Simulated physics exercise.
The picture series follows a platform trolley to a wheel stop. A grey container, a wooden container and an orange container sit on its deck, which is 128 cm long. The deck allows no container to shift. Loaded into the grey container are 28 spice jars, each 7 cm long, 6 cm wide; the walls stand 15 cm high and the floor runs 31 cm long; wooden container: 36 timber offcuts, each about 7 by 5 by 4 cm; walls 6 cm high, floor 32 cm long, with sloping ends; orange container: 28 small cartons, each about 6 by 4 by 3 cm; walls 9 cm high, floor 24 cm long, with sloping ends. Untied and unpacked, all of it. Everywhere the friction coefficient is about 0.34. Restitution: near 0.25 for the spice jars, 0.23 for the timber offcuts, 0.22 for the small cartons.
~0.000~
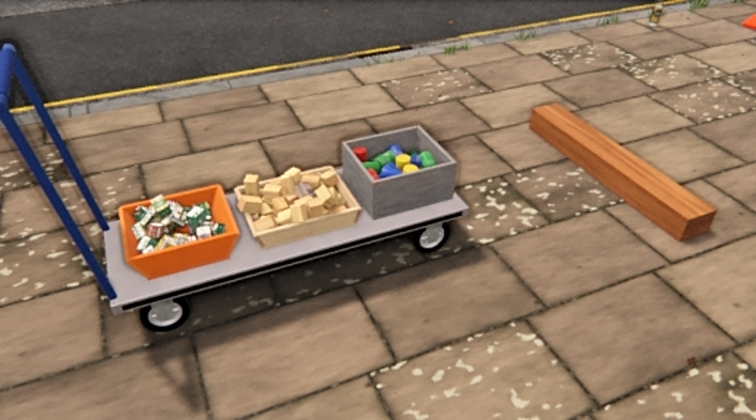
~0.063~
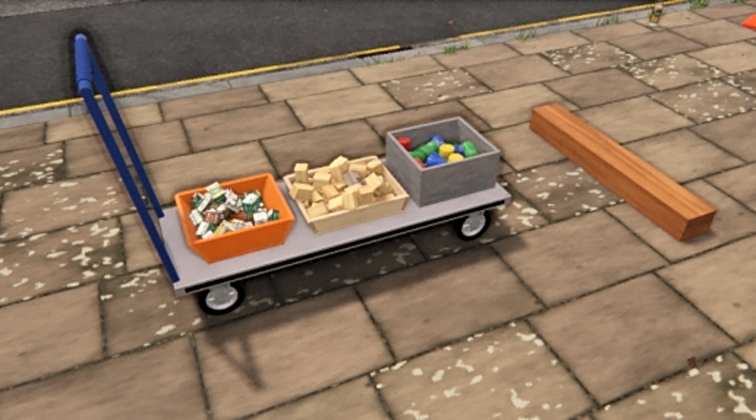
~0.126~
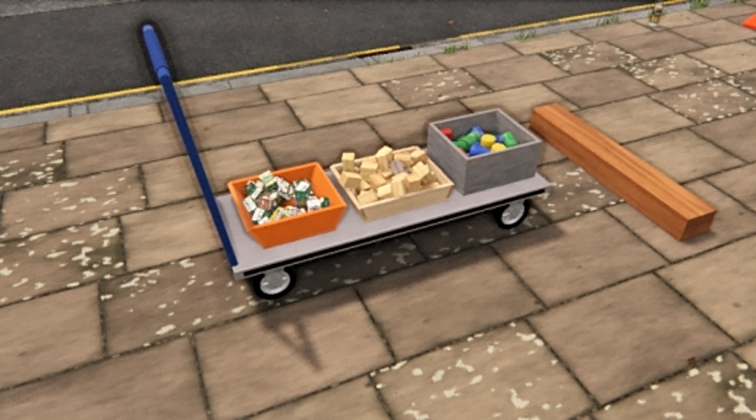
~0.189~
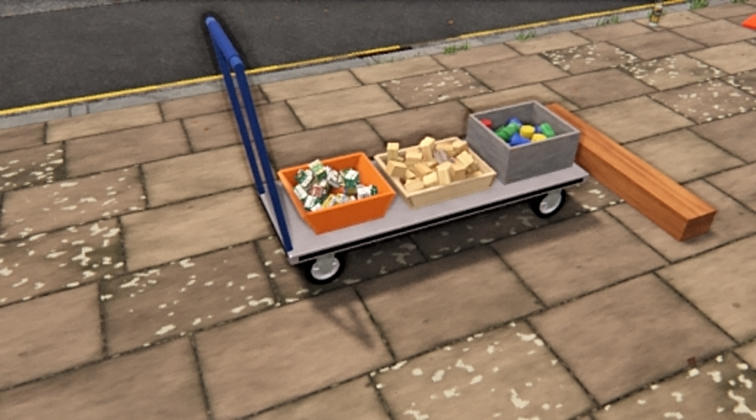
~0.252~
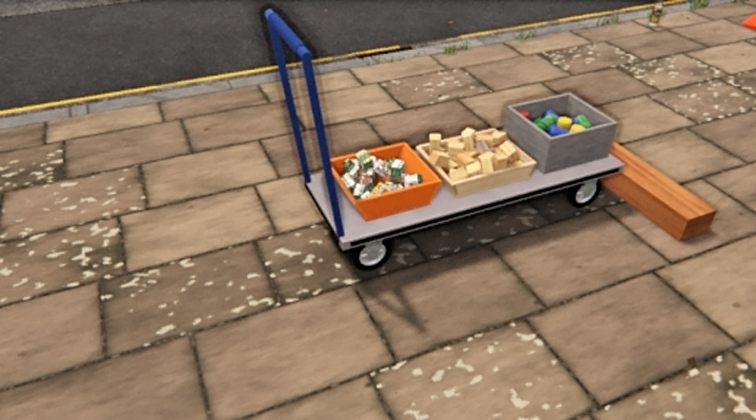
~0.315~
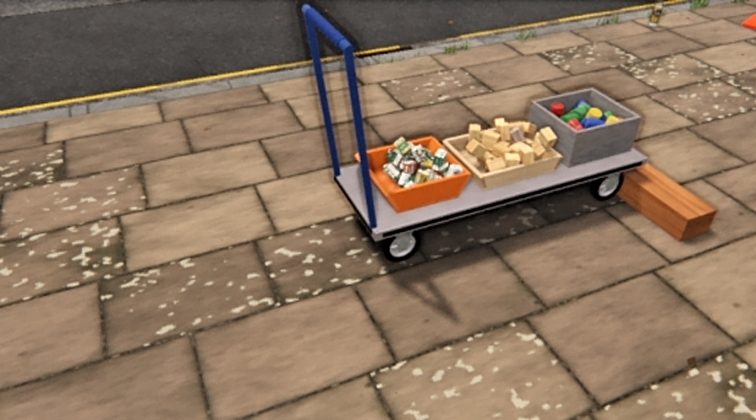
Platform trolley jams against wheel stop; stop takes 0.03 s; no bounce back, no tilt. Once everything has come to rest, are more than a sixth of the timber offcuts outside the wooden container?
Kept in: Short of five sixths.
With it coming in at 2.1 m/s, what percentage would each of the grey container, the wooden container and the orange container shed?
Then the grey container sheds 0 per cent of its load, the wooden container 30 per cent, and the orange container 10 per cent.
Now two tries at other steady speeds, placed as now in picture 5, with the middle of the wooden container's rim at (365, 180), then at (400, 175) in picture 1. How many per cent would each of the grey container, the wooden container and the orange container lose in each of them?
Grey container 0 then 0, wooden container 20 then 10, orange container 10 then 0 per cent.
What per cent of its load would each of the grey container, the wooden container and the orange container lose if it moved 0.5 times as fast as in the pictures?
Then the grey container sheds 0 per cent, the wooden container 10 per cent, and the orange container 0 per cent.
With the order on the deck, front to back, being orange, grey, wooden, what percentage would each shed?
Grey container 10 %, wooden container 30 %, orange container 20 %.
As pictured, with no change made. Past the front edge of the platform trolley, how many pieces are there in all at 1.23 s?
Some 3 pieces.
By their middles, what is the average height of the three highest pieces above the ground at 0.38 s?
Their middles average near 46 cm high.
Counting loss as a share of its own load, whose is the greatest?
The wooden container.
After 0.38 s, grey container 28 in, 0 out, wooden container 32 in, 4 out and orange container 28 in, 0 out.
After 0.50 s, grey container 26 in, 2 out, wooden container 27 in, 9 out and orange container 24 in, 4 out.
After 0.73 s, grey container 26 in, 2 out, wooden container 25 in, 11 out and orange container 23 in, 5 out.
Outcome (at 1.23 s), grey container 26 in, 2 out, wooden container 25 in, 11 out and orange container 23 in, 5 out. Asked share, 11 of 36, 31 per cent.
